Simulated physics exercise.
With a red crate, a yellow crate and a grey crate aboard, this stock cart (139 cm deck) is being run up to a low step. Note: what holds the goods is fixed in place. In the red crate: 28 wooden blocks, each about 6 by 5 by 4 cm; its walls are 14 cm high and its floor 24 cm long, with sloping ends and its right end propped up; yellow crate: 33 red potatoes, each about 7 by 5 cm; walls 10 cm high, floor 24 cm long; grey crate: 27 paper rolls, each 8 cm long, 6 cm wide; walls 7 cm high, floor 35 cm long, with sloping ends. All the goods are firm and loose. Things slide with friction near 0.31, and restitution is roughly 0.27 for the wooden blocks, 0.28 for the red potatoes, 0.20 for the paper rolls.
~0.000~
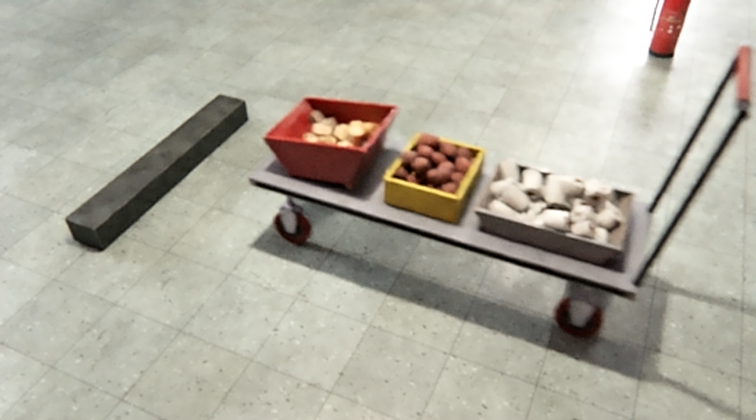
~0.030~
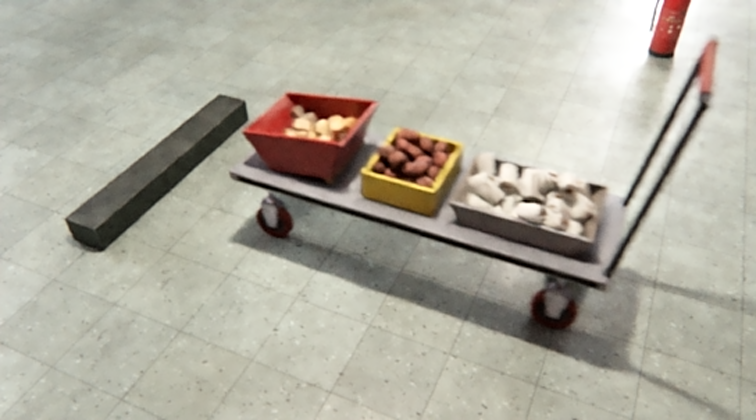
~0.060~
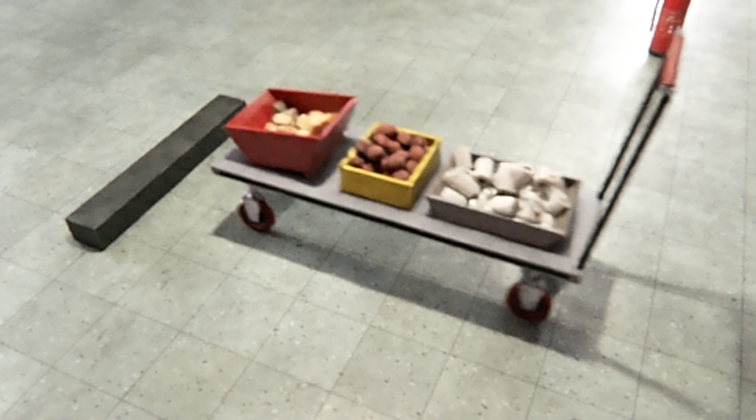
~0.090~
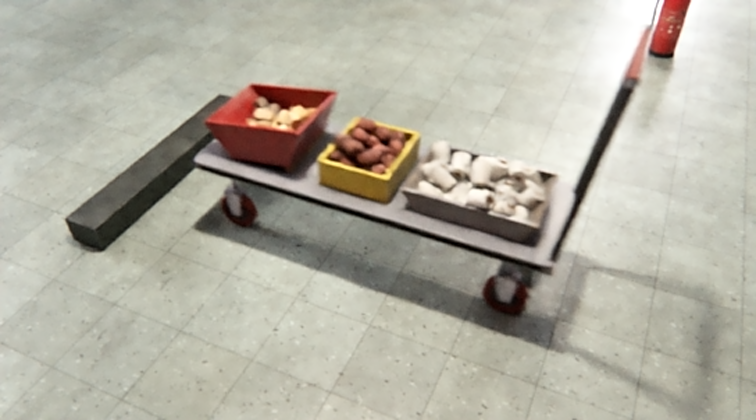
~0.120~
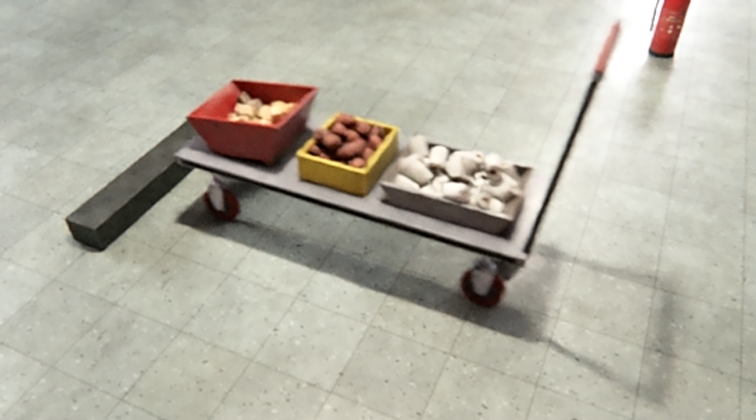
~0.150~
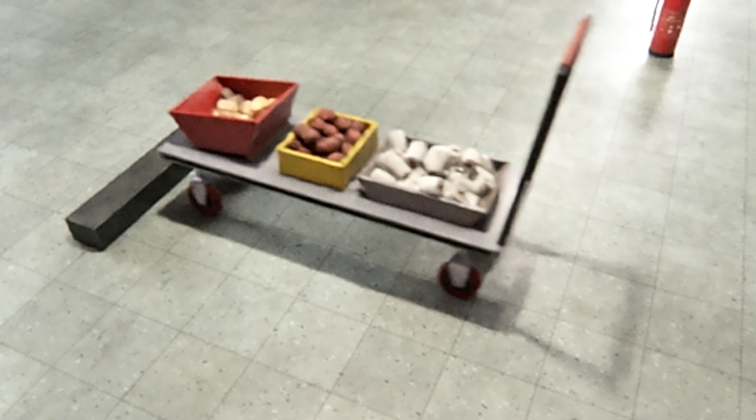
A cart carrying red, yellow and grey crates of goods rolls left toward a low dark step.
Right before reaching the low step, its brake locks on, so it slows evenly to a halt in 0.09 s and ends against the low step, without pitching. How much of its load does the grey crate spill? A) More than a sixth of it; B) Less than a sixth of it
Option A: More than a sixth of it.
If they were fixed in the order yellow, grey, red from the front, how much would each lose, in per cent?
With that order the red crate sheds 0 per cent of its load, the yellow crate 20 per cent, and the grey crate 30 per cent.
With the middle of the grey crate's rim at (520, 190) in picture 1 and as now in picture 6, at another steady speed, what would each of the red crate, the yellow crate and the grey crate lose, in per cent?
Red crate 0, yellow crate 20, grey crate 10 per cent.
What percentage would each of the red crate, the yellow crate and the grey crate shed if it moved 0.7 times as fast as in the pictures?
In that case red crate 0, yellow crate 20, grey crate 0 per cent.
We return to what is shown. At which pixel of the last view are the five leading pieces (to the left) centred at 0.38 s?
(164, 74).
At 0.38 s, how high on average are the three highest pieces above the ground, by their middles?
About 56 cm up, on average.
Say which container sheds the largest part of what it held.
The grey crate.
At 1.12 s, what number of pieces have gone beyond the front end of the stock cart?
Roughly 4 pieces.
After 0.16 s, it begins to slow.
After 0.26 s, the red crate has all 28, the yellow crate is down by 3 of 33 and the grey crate has all 27.
After 0.38 s, the red crate is down by 1 of 28, the yellow crate is down by 5 of 33 and the grey crate is down by 5 of 27.
After 0.61 s, the red crate is down by 3 of 28, the yellow crate is down by 5 of 33 and the grey crate is down by 7 of 27.
When it is over (at 1.12 s), the red crate is down by 4 of 28, the yellow crate is down by 5 of 33 and the grey crate is down by 7 of 27. Asked share, 7 of 27, 26 per cent.
